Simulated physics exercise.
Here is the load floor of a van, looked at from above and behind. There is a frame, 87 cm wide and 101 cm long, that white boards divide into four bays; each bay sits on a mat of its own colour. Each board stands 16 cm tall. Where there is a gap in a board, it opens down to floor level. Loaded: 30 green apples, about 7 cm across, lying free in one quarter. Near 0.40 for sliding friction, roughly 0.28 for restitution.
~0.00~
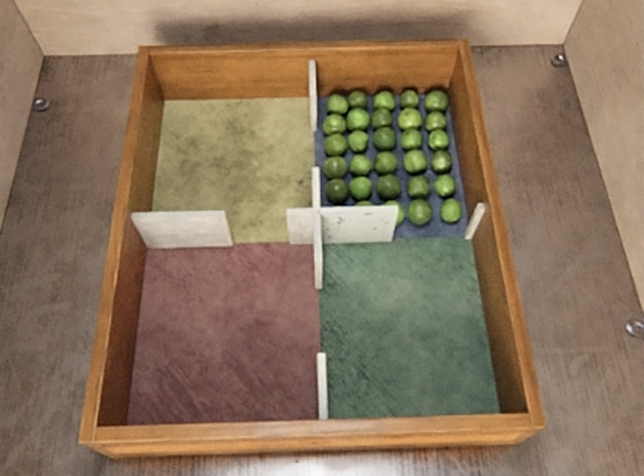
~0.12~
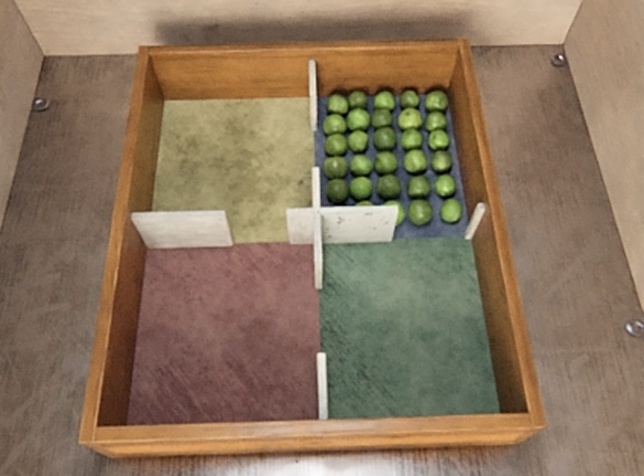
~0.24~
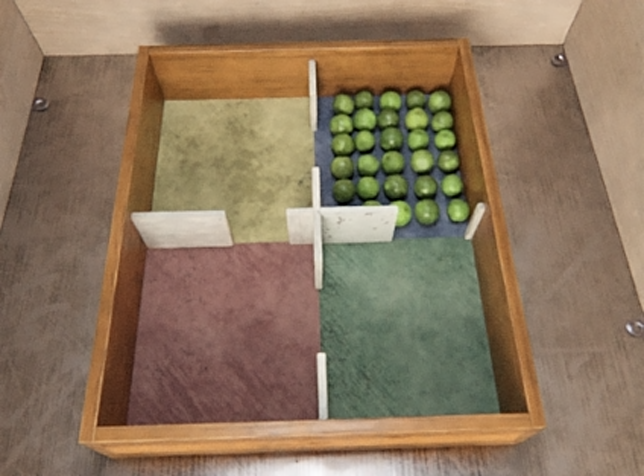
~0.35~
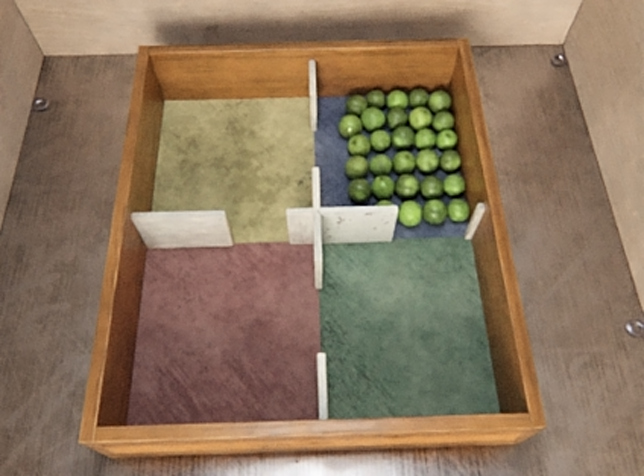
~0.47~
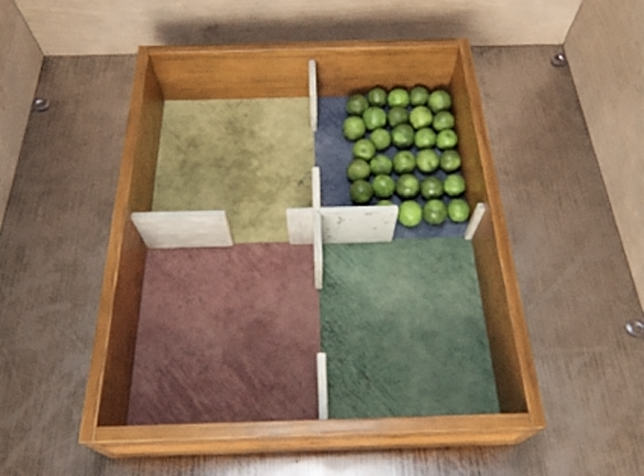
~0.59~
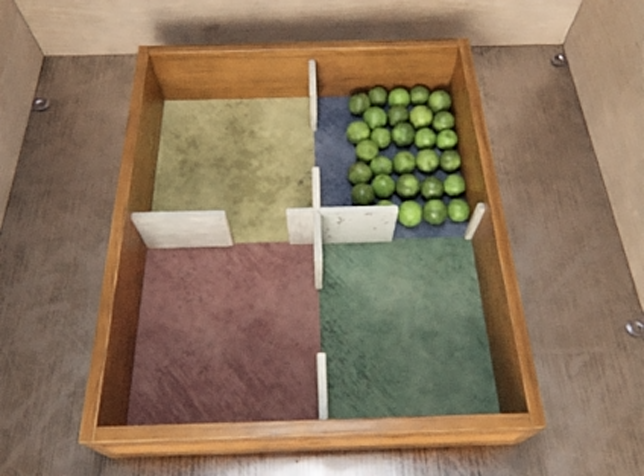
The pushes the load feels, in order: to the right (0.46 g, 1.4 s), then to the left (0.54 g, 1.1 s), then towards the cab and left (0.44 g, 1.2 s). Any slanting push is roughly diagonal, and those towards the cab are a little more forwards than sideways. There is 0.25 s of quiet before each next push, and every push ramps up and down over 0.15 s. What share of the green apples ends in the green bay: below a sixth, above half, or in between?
I'd say smaller than a sixth of the green apples come to rest in the green bay.
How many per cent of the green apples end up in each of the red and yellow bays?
Final shares: Red at 0, yellow at 80 percent.
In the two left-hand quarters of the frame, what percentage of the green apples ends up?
About 80 %.
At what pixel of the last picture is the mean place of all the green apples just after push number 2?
The average place is at about (278, 156).
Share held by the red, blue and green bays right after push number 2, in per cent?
At that point the shares are red 0, blue 50 and green 0 per cent.
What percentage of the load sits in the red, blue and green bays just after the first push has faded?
Per cent by bay - red: 0, blue: 100, green: 0.
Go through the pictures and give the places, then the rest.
The first picture shows middle of the blue mat (388, 161); middle of the green mat (405, 330); middle of the red mat (227, 336); middle of the yellow mat (235, 165); 30 in the blue bay.
In the second picture, 30 in the blue bay.
In the third picture, 30 in the blue bay.
In the fourth picture, 30 in the blue bay; the apple farthest behind, in the direction of the first push, is at (350, 127).
In the fifth picture, 30 in the blue bay.
In the sixth picture, 30 in the blue bay.
After push 1 (1.64 s), 30 in the blue bay.
After push 2 (2.99 s), 15 in the blue bay and 15 in the yellow bay.
After push 3 (4.44 s), 7 in the blue bay and 23 in the yellow bay.
Outcome (at 4.80 s), 7 in the blue bay and 23 in the yellow bay. Asked share, 0 of 30, 0 per cent.
